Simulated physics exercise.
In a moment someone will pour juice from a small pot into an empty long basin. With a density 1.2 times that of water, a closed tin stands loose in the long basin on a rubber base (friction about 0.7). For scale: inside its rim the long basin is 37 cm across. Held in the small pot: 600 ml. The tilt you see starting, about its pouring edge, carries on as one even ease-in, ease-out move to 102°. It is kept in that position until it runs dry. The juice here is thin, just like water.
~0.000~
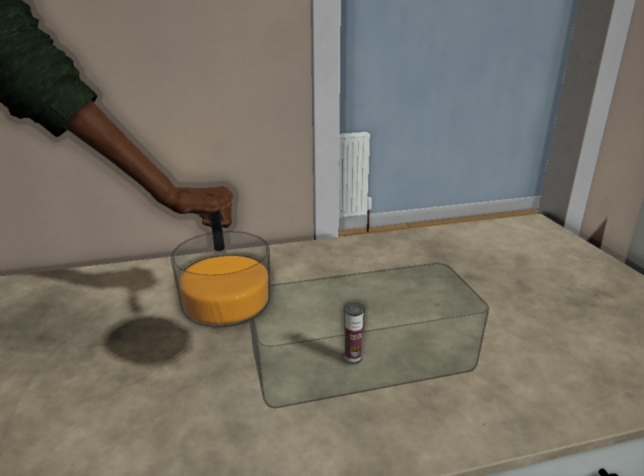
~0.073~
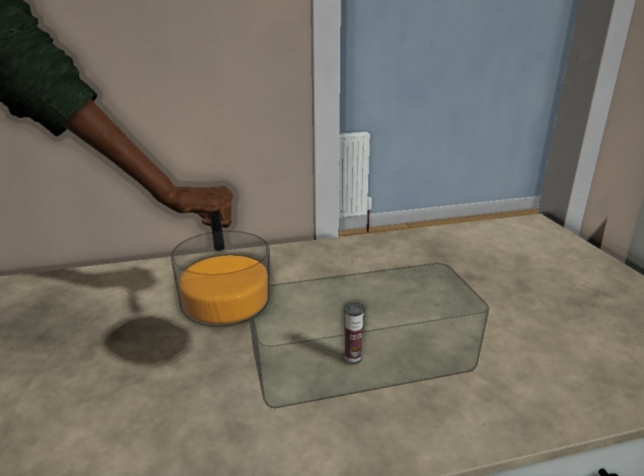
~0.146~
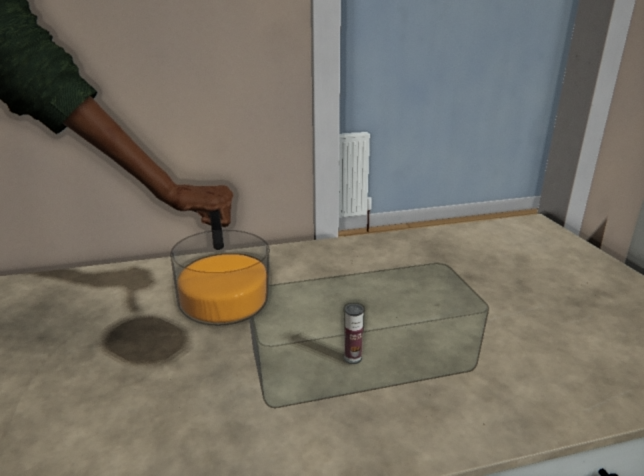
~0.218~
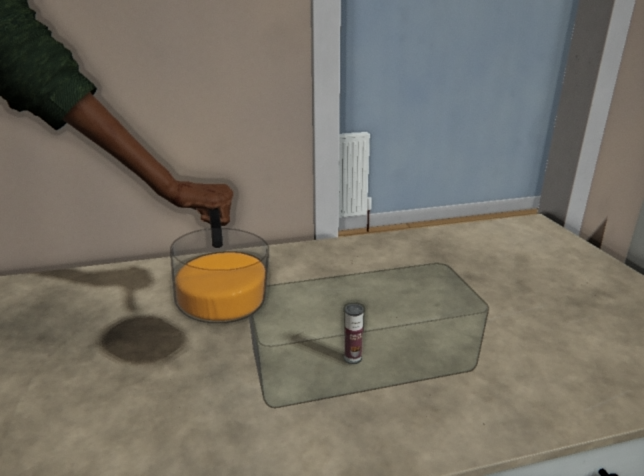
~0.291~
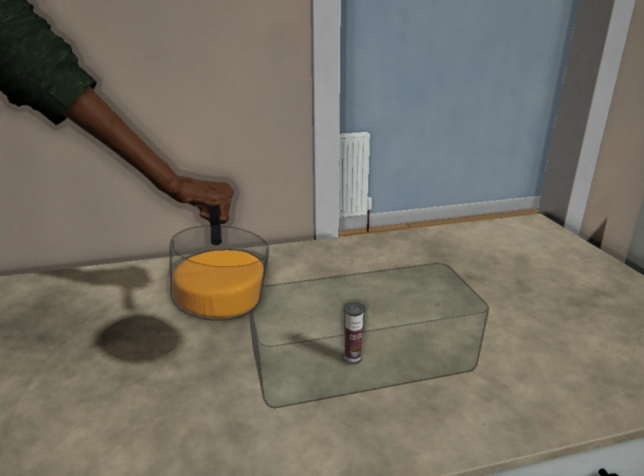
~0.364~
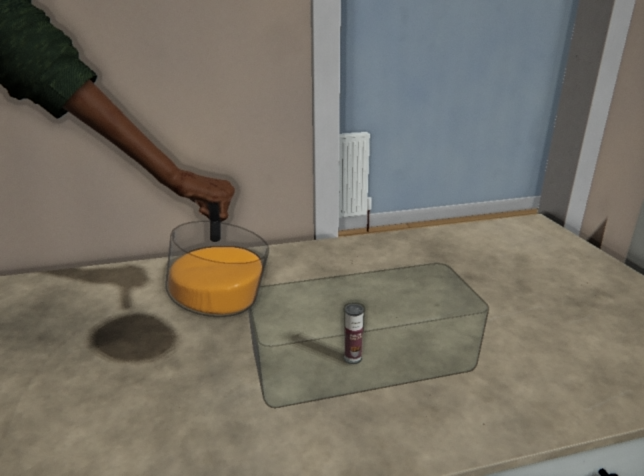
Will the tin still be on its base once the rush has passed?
It ends up erect.
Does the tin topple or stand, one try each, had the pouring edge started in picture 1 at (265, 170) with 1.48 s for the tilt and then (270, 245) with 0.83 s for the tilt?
Try 1: Tipped over; try 2: Tipped over.
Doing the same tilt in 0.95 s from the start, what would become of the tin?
It tumbles over, then.
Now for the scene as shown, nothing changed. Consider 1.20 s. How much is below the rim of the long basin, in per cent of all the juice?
54 per cent or thereabouts.
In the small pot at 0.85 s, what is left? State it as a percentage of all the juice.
84 %.
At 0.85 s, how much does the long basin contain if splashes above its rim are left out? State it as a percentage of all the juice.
1 %, more or less.
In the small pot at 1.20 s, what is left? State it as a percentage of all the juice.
I'd say some 24 per cent remains.
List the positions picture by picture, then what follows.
In the first frame, it leans 0°; its right rim is at (268, 247); the juice meets the walls at (178, 280) and (266, 269); the long basin's rim runs from (252, 317) to (467, 286); the tin's top is at (354, 311).
In the second frame, it leans 1°; its right rim is at (268, 247); the juice meets the walls at (178, 280) and (266, 268).
In the third frame, it leans 2°; its right rim is at (268, 247); the juice meets the walls at (177, 279) and (266, 267).
In the fourth frame, it leans 5°; its right rim is at (268, 247); the juice meets the walls at (175, 278) and (264, 265).
In the fifth frame, it leans 9°; its right rim is at (268, 248); the juice meets the walls at (172, 274) and (263, 263).
In the sixth frame, it leans 14°; its right rim is at (267, 248); the juice meets the walls at (169, 270) and (261, 260).
Then, 0.85 s in, the tilt is 63° and 83 per cent is still to pour; the tin stands where it began.
Then, 1.20 s in, the tilt is 93° and 24 per cent is still to pour; the tin stands where it began.
Then, 1.58 s in, the tilt is 102° and 1 per cent is still to pour; the tin stands where it began.
Then, 1.98 s in, the tilt is 102° and 0 per cent is still to pour; the tin stands where it began.
Finally, the tin stands where it began.
